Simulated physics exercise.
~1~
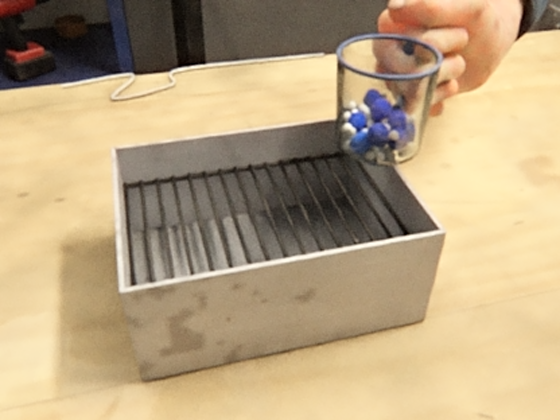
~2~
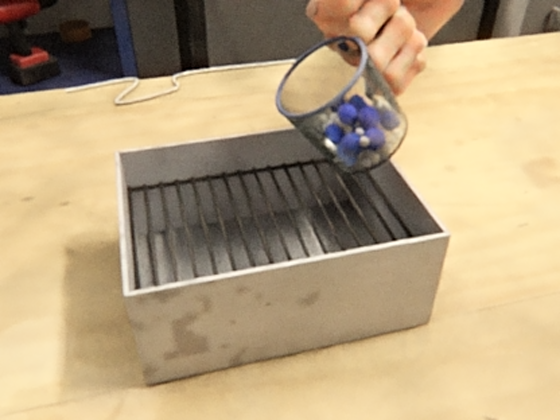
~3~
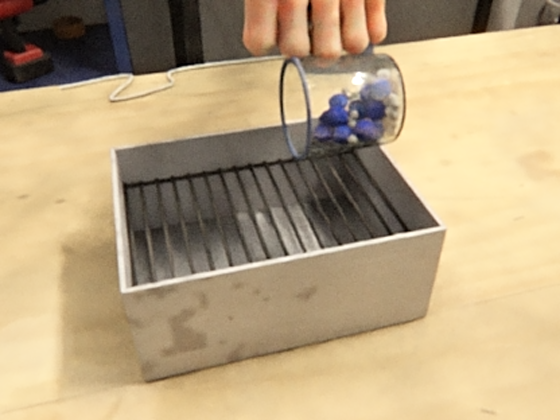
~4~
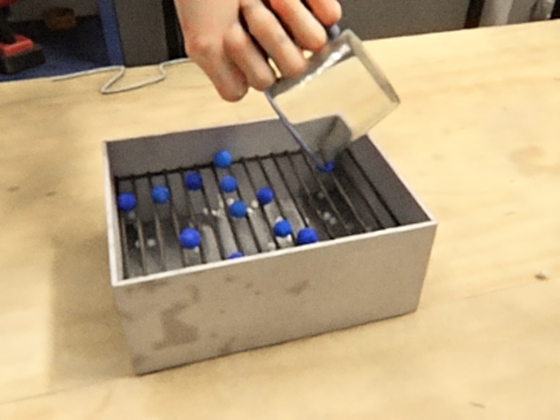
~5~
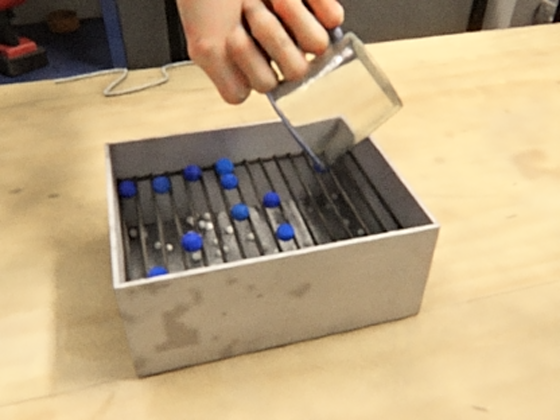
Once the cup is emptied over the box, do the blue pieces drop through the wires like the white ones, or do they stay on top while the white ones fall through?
The blue pieces stay on top of the wires, while the white pieces drop through.
